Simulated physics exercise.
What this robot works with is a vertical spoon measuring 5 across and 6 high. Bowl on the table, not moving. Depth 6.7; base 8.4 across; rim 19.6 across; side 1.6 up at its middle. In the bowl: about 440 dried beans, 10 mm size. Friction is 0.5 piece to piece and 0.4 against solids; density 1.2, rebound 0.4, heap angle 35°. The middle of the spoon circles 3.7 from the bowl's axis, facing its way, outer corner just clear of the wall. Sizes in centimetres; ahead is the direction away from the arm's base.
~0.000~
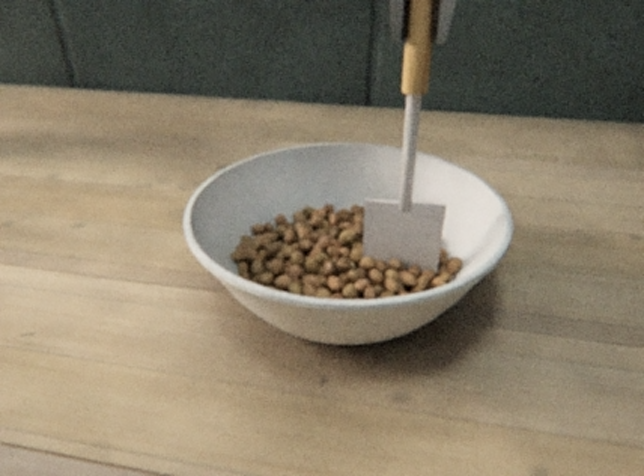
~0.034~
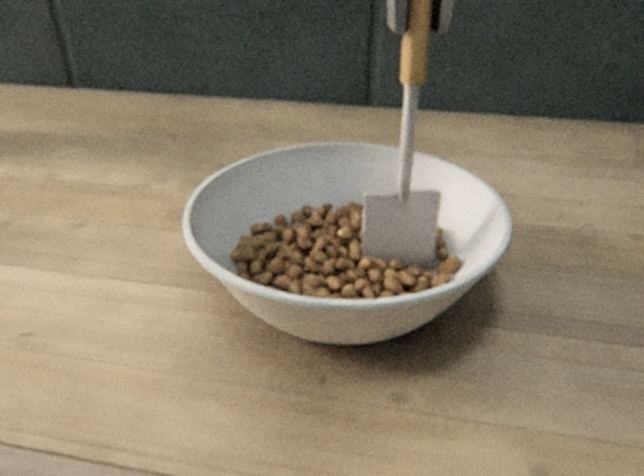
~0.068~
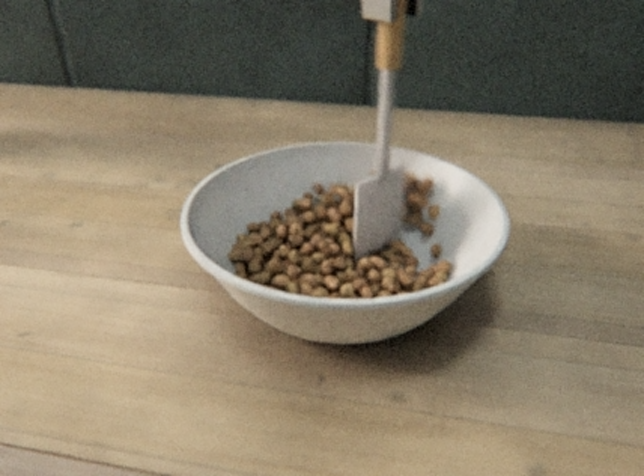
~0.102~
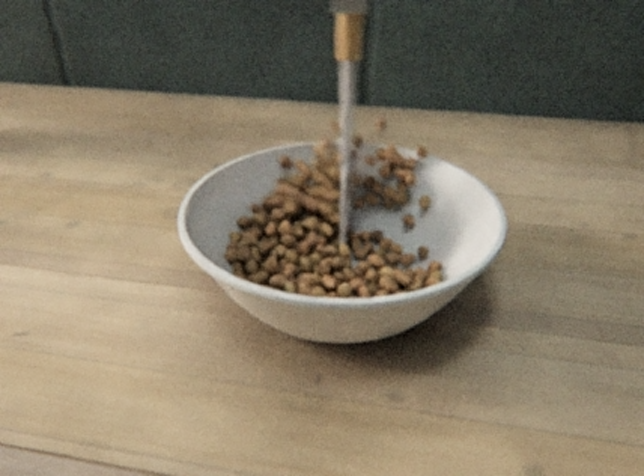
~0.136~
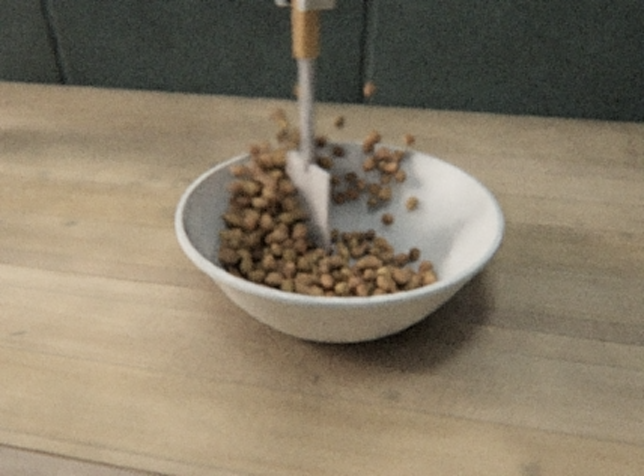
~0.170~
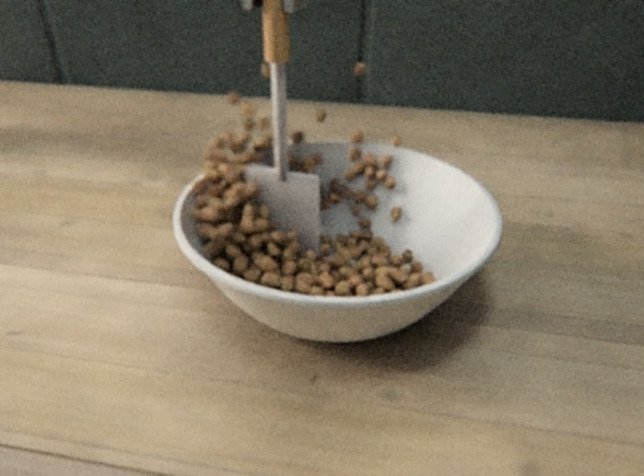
A flat metal paddle held by a robot arm starts at the right side of a white bowl of brown beans, barely moving at first. It then sweeps along the far side toward the left, turning as it goes, pushing the beans into a leftward pile while several fly up above the rim.
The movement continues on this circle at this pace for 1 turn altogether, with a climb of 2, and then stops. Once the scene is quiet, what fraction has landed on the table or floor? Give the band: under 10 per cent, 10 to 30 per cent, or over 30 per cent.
Band: 10 to 30 per cent.
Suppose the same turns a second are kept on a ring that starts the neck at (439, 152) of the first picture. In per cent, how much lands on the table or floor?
It comes to around 0 percent.
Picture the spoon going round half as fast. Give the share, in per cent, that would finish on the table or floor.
Then about 0 per cent.
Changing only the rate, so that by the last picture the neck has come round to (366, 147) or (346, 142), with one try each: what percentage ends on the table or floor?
Roughly 0 per cent on the first try and 0 per cent on the second.
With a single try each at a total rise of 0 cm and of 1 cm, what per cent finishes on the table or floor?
Estimates: 25 % then 25 %.
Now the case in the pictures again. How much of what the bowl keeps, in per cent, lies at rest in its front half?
55 %.
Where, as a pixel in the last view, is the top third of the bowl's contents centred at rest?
It is centred near (379, 262).
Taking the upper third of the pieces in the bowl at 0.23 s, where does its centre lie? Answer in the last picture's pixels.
Around (238, 251).
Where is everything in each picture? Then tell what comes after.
Spoon neck at (407, 181), 0° round; upper third of the load around (336, 256), from x 240 to 455, top at y 210; 440 in the bowl, in the first picture.
Spoon neck at (405, 170), 17° round; upper third of the load around (343, 245), from x 240 to 450, top at y 210, in the second picture.
Spoon neck at (384, 152), 55° round; upper third of the load around (344, 220), from x 235 to 445, top at y 175, in the third picture.
Spoon neck at (347, 142), 94° round; upper third of the load around (319, 203), from x 230 to 435, top at y 125, in the fourth picture.
Spoon neck at (308, 142), 134° round; upper third of the load around (278, 194), from x 225 to 435, top at y 90; 436 in the bowl, 4 in flight or on the tool, in the fifth picture.
Spoon neck at (281, 150), 173° round; upper third of the load around (247, 193), from x 200 to 430, top at y 70; 429 in the bowl, 11 in flight or on the tool, in the sixth picture.
After 0.23 s, 238° round, highest piece 11 above the table; 409 in the bowl, 31 in flight or on the tool.
After 0.28 s, 304° round, highest piece 11 above the table; 391 in the bowl, 14 on the table or floor, 35 in flight or on the tool.
After 0.51 s, 0° round, highest piece 6 above the table; 372 in the bowl, 66 on the table or floor, 2 in flight or on the tool.
After 1.21 s, 0° round, highest piece 5 above the table; 372 in the bowl, 68 on the table or floor.
At rest, 372 in the bowl, 68 on the table or floor. That is 15 % on the table or floor.
